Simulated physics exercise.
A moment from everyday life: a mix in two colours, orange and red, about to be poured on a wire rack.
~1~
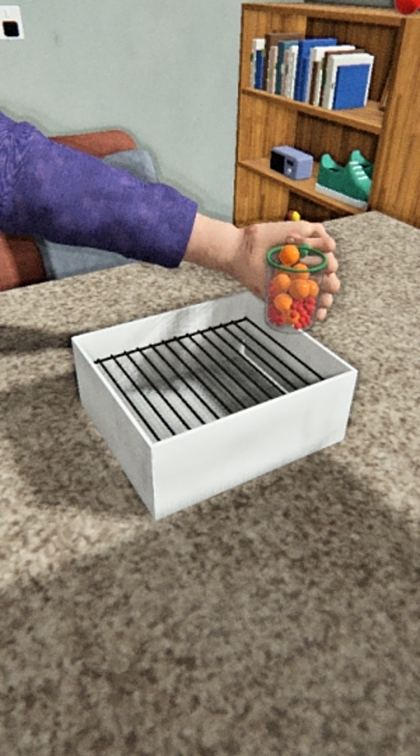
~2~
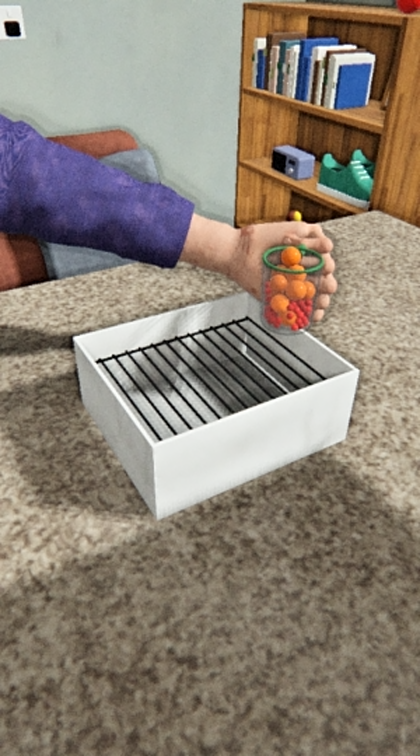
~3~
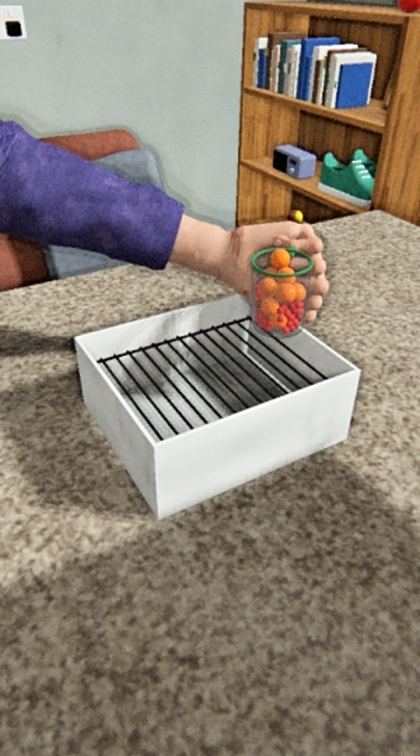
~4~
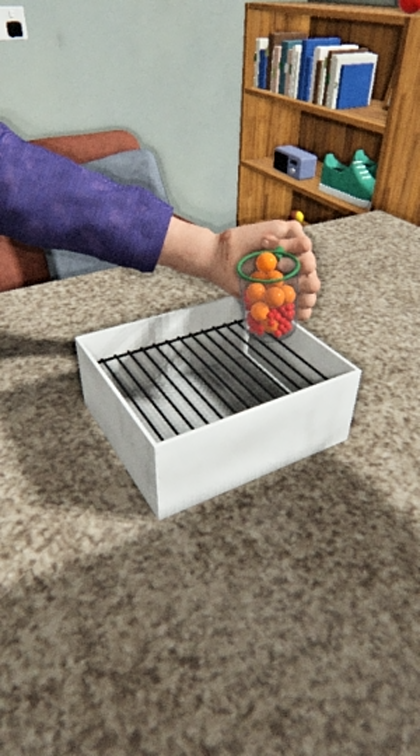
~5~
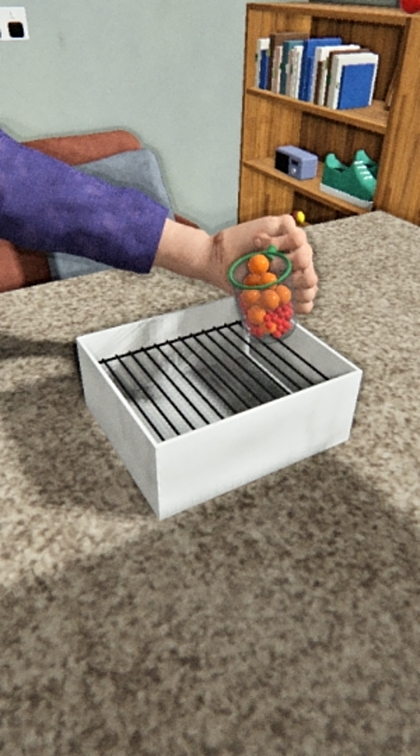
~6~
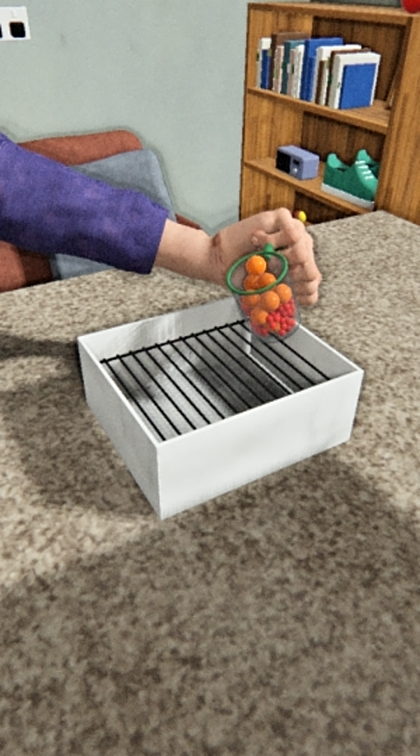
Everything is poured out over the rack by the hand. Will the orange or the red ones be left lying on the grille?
Orange pieces are caught; red pieces get through.
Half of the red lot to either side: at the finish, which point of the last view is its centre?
Resting point: Approx. (225, 407).
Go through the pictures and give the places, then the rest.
In the first frame, cup (293, 291), upright; rack (147, 401), 14 wires across; orange gumballs (277, 292), wider than the gaps; red round beads (294, 304), narrower than the gaps.
In the second frame, cup (289, 292), upright; red ones (291, 305).
In the third frame, cup (280, 294), upright; orange ones (281, 291).
In the fourth frame, cup (269, 298), tipped 8°; red ones (272, 310).
In the fifth frame, cup (265, 299), tipped 16°; orange ones (281, 296).
In the sixth frame, cup (266, 299), tipped 24°; rack (153, 400); orange ones (251, 299); red ones (273, 309).
Then, 0.37 s later than the last frame, orange ones, every one in the cup; red ones, every one in the cup.
Then, 0.77 s later than the last frame, orange ones, every one in the cup; red ones, every one in the cup.
Then, 1.24 s later than the last frame, orange ones, every one on or over the wires; red ones, roughly half on or over the wires, roughly half under the rack.
When it is over, orange ones, every one on the wires, not one under the rack; red ones, every one under the rack.
